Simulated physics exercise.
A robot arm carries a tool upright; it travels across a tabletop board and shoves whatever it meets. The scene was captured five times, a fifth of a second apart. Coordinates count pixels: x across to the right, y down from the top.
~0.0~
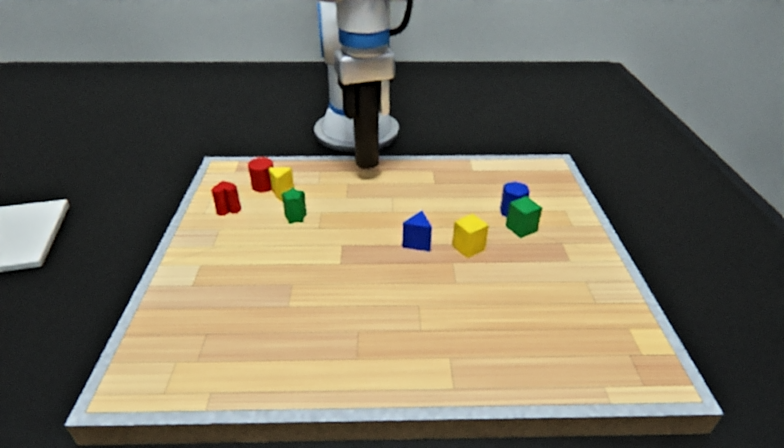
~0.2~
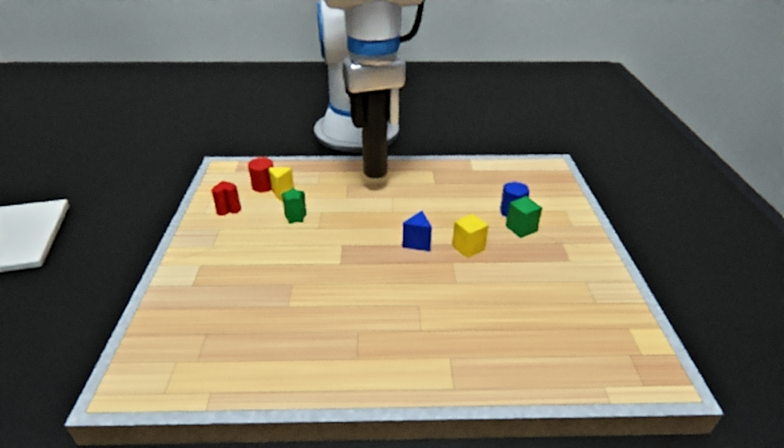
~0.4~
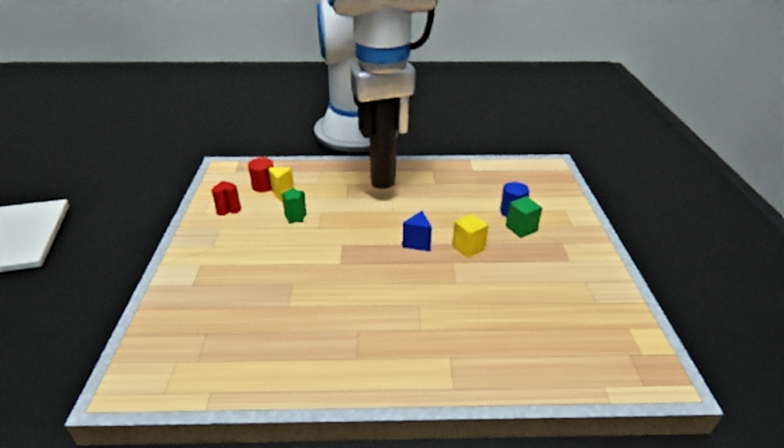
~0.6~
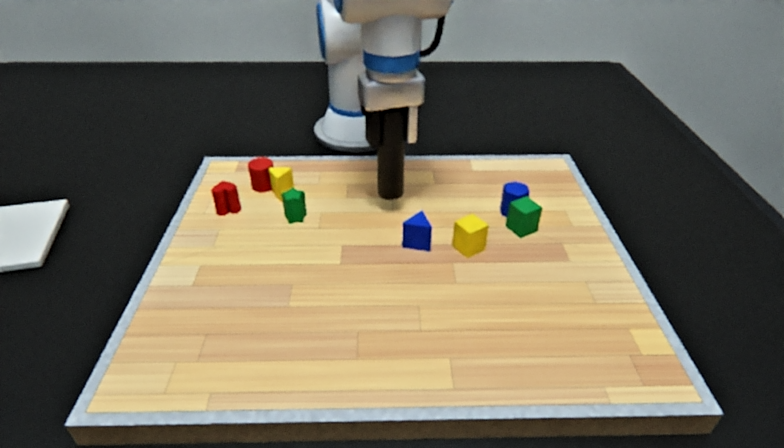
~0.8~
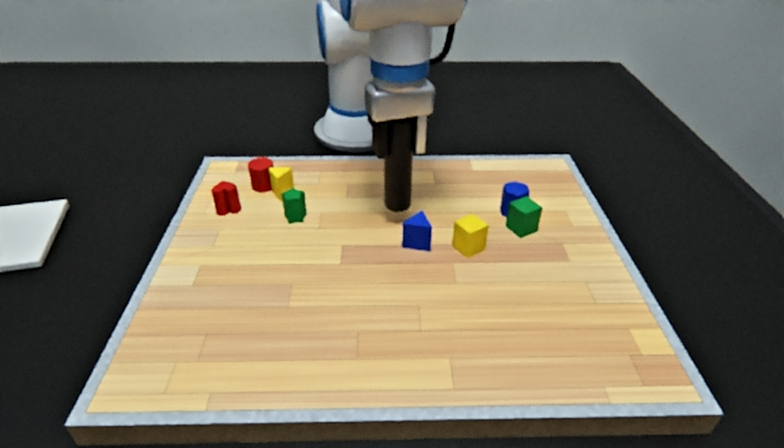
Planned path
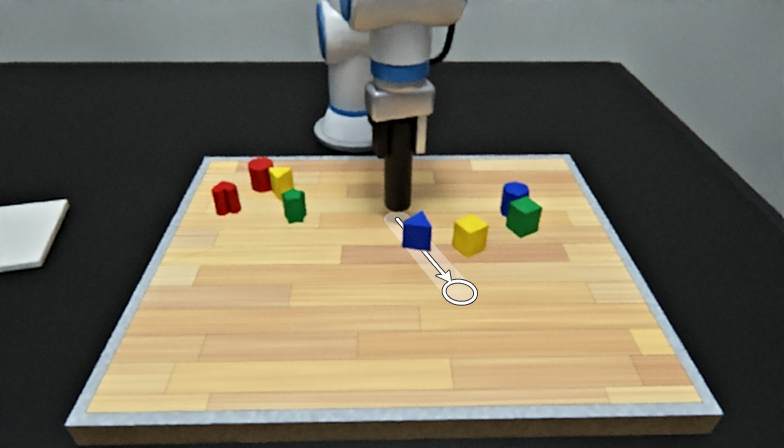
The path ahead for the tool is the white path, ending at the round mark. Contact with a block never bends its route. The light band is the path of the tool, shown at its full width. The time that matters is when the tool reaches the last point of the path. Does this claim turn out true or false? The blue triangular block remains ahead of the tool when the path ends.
That statement is accurate.
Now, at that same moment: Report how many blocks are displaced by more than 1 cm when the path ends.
One block, no more.
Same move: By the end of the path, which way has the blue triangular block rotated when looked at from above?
My answer: Clockwise.
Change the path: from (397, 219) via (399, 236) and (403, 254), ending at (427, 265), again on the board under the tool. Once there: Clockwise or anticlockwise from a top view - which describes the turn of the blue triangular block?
From above, the blue triangular block will be seen to turn anti-clockwise.
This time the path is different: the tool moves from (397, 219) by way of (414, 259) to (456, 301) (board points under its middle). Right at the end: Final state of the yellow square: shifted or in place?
Left in place.
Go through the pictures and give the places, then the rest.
In the first picture, tool's lower end (367, 164); blue triangular block (419, 220); yellow square (472, 223).
In the second picture, tool (375, 173); blocks still.
In the third picture, tool (383, 183); blocks still.
In the fourth picture, tool (390, 194); blocks still.
In the fifth picture, tool (398, 205); blue triangular block (419, 220); yellow square (472, 223).
Drawn move, in a line from (397, 219) to (460, 292).
What follows on the original path. One third of the way, tool (416, 227); blue triangular block (426, 230), turned 20° clockwise.
Two thirds of the way, tool (437, 251); blue triangular block (447, 256), turned 35° clockwise.
At the end, tool (462, 277); blue triangular block (471, 284), turned 40° clockwise; yellow square still.
